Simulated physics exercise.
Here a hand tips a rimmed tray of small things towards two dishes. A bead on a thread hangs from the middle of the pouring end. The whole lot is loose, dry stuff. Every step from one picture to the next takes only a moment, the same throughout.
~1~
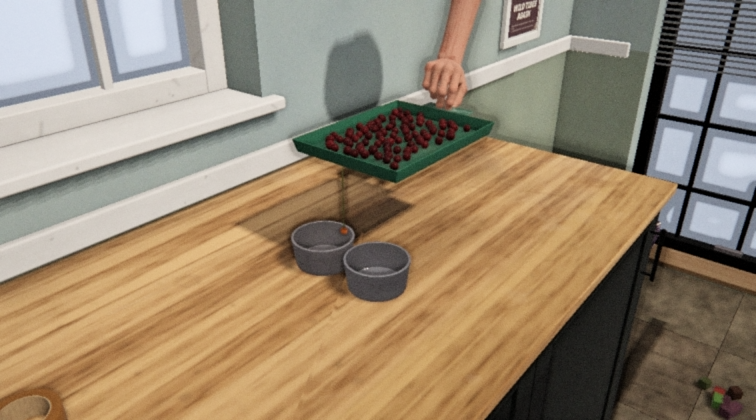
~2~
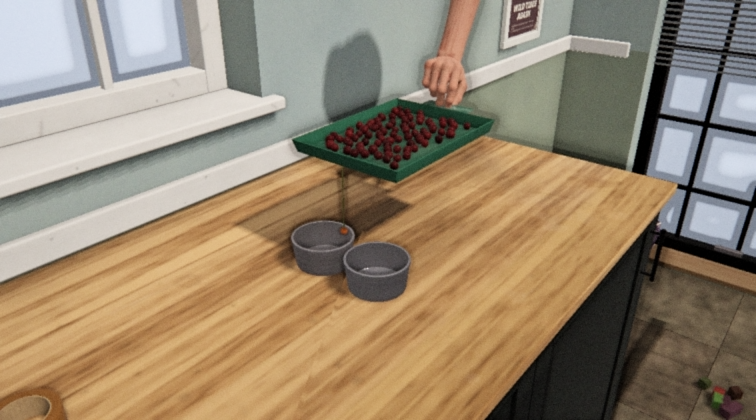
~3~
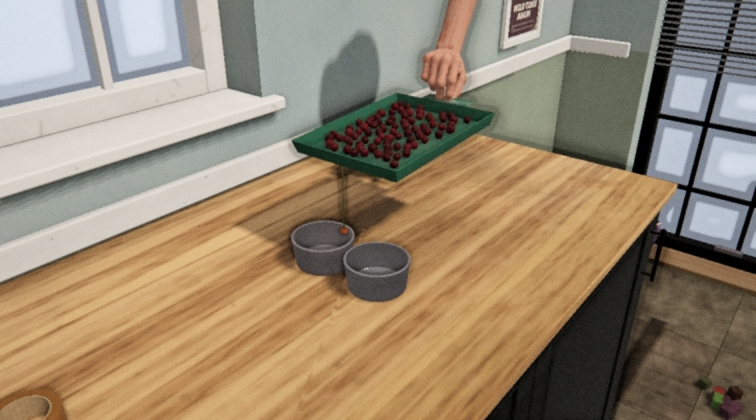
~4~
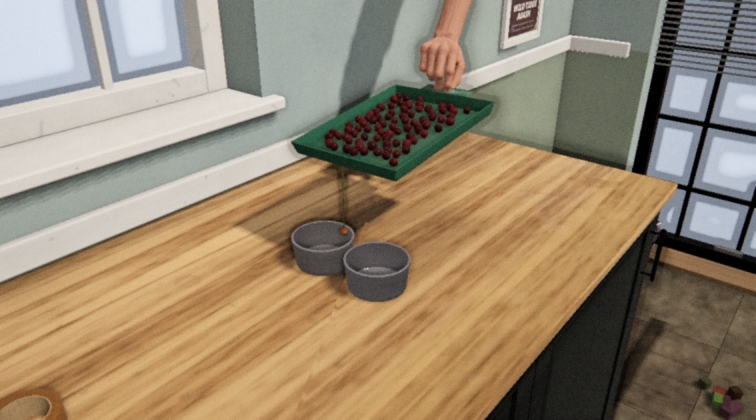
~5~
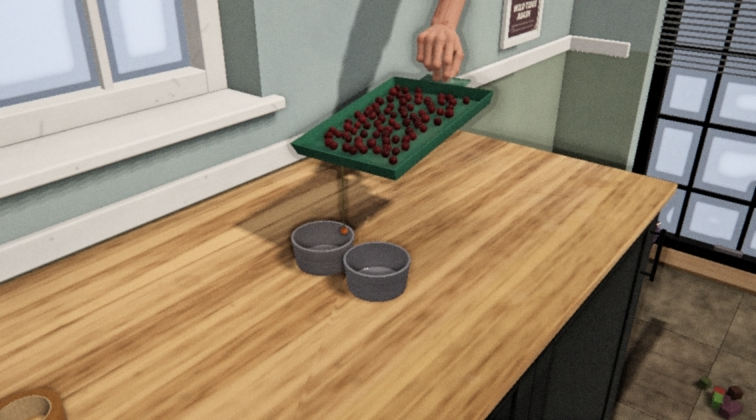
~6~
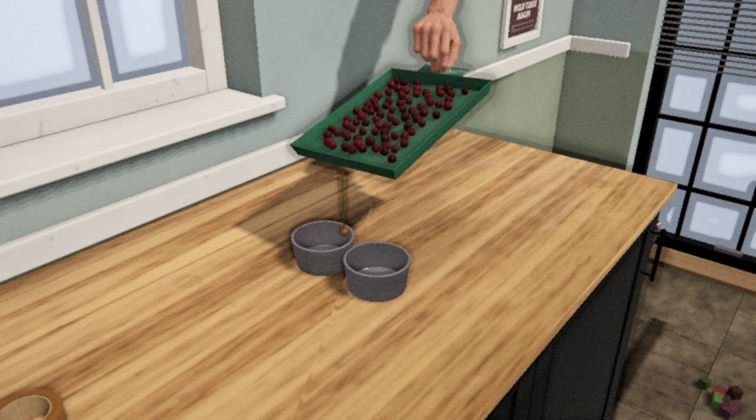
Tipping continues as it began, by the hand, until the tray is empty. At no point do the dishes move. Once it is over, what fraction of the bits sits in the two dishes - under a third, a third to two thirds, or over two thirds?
The dishes hold under a third of the bits.
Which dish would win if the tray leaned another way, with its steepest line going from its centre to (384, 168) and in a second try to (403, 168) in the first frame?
In the first case it's the dish to the right, and in the second it's the dish to the right.
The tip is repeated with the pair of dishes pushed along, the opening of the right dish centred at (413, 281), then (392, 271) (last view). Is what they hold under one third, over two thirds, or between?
Try one: Below one third. Try two: Below one third.
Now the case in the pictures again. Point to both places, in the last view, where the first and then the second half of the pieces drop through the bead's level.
Early half: (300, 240); late half: (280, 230).
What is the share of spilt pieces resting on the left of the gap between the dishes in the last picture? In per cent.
Near 100 per cent.
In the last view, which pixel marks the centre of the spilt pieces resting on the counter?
About (277, 274).
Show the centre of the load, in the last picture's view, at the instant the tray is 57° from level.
I'd put the middle close to (334, 134).
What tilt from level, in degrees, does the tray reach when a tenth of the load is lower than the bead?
About 110° of tilt.
Soon after the last picture, tray tipped steeply; all on the tray.
A little later, tray tipped right over; nearly all on the tray; a stray few outside both.
Later still, tray tipped past a quarter turn; a small part in the left dish; most outside both.
At rest, tray tipped past a quarter turn; none in the right dish; a small part in the left dish; most outside both.
